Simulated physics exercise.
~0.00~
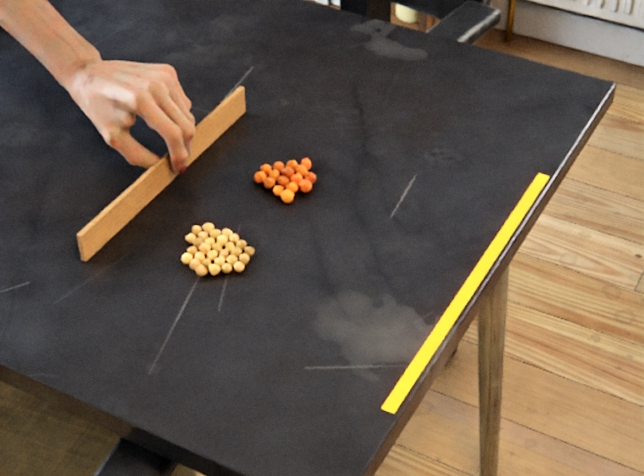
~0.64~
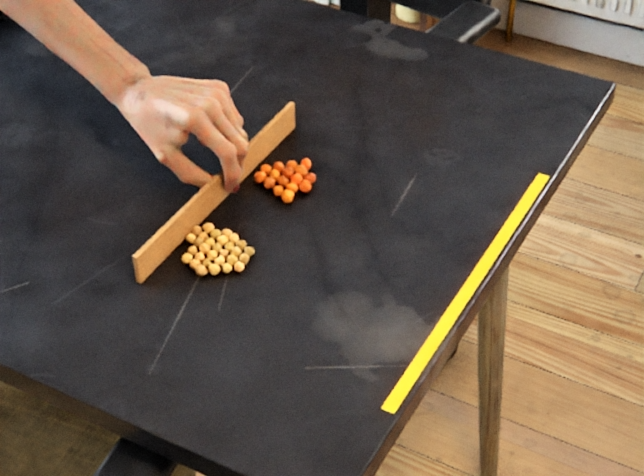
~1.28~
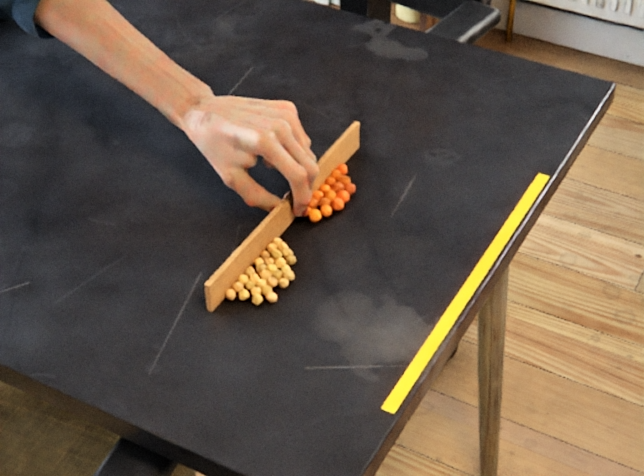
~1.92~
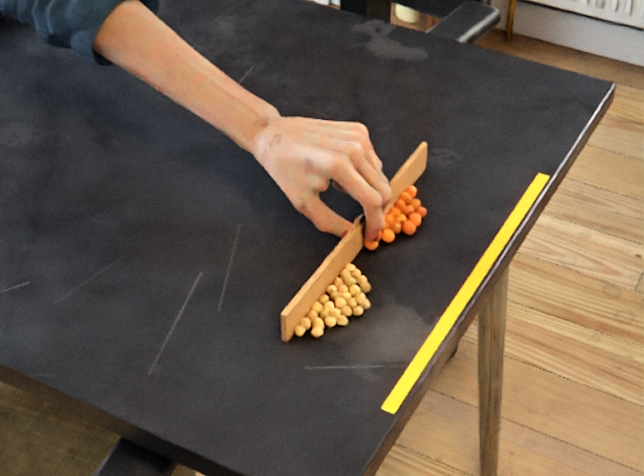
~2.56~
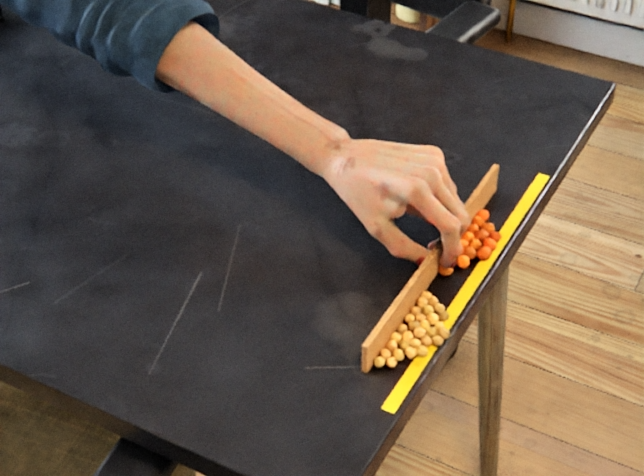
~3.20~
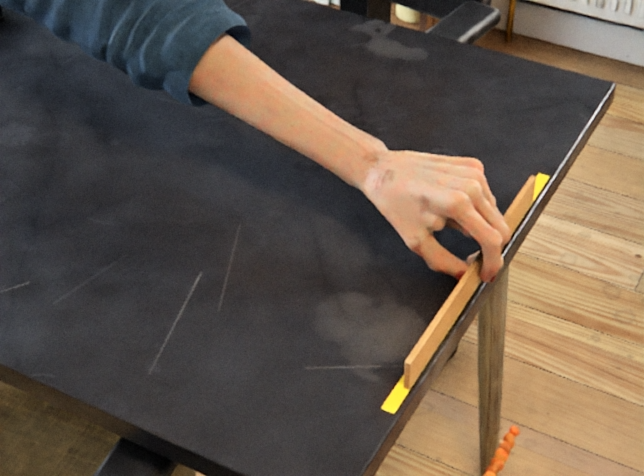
A hand holds a thin wooden-looking strip upright on a dark tabletop, seen from above at an angle, with a yellow strip of tape along the right edge and a wooden floor beyond. Two clusters of small round pieces, orange ones farther back and pale tan ones nearer, sit to the right of the strip. The hand slides the strip rightward until it meets both clusters, then pushes them together across the table. They reach the yellow tape, and the strip stops over it. No pieces remain visible on the tabletop, and a few orange ones appear below the edge, beside the table leg.
